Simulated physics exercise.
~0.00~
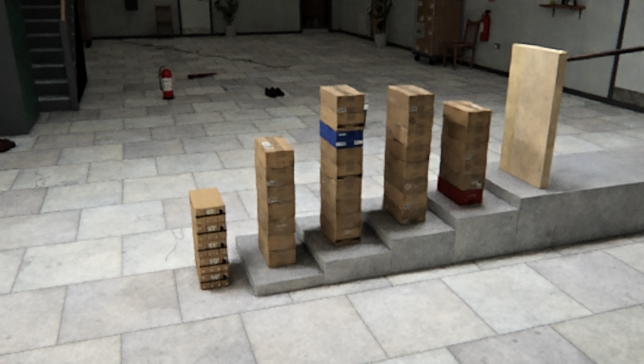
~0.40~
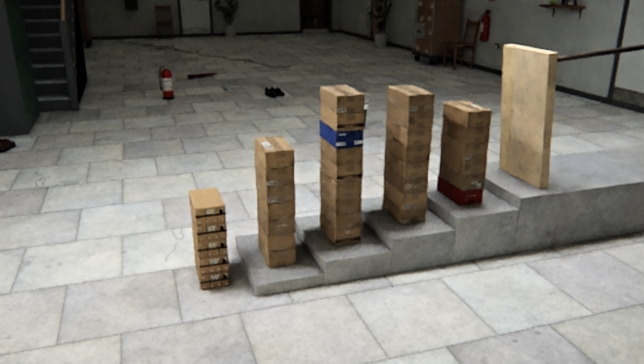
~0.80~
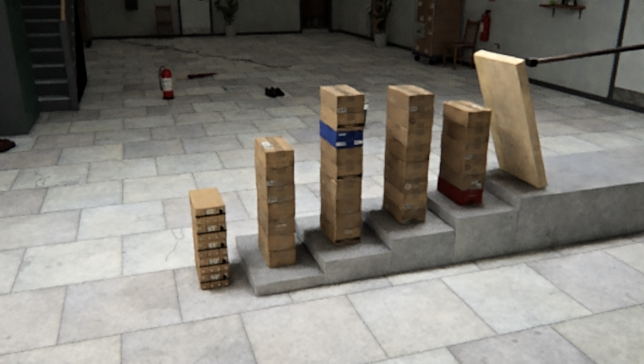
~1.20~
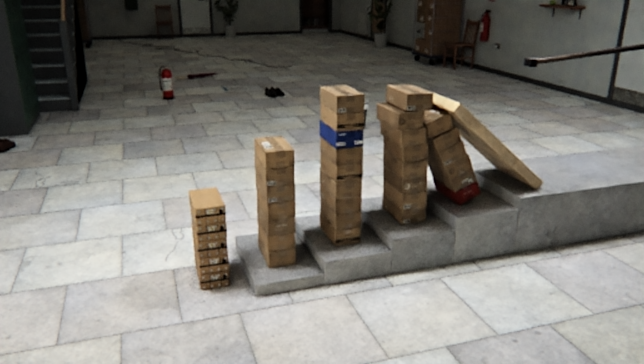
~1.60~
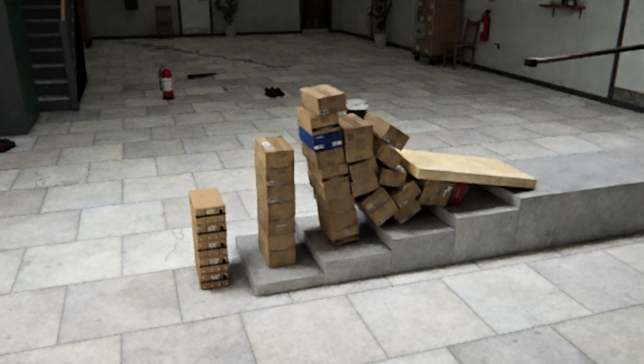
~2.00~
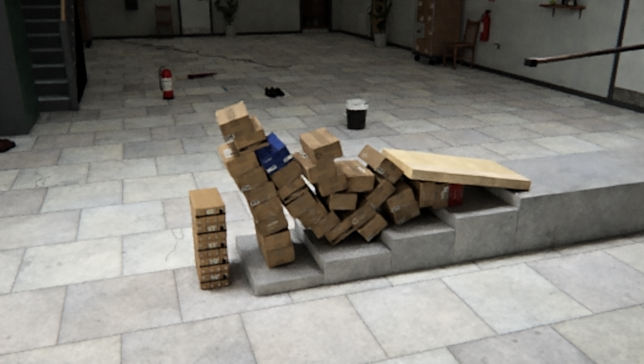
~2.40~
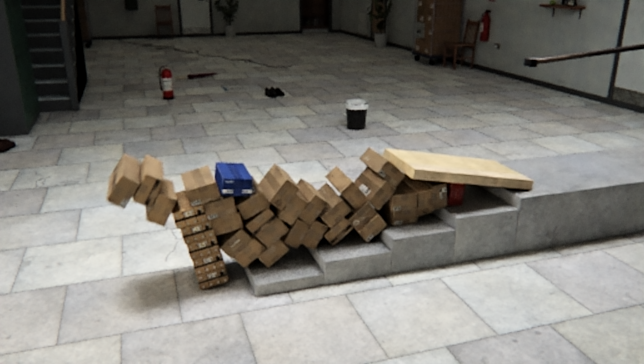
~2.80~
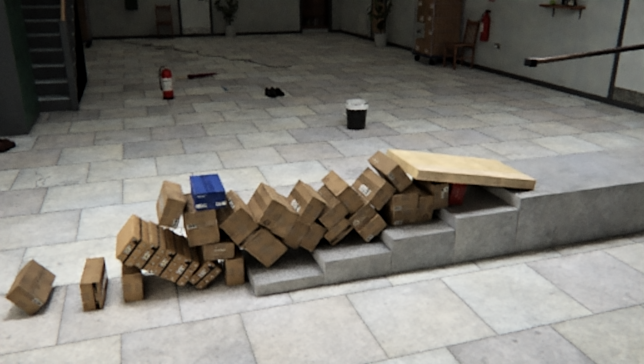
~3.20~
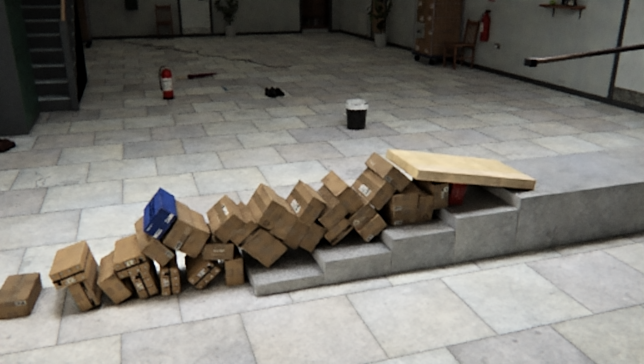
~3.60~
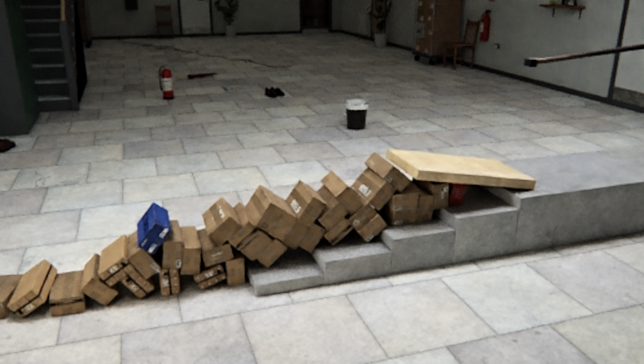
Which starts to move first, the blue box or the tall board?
The tall board moves first. It is already tipping over to the left while the blue box still sits in its stack, and the blue box shifts only later as the stacks topple.
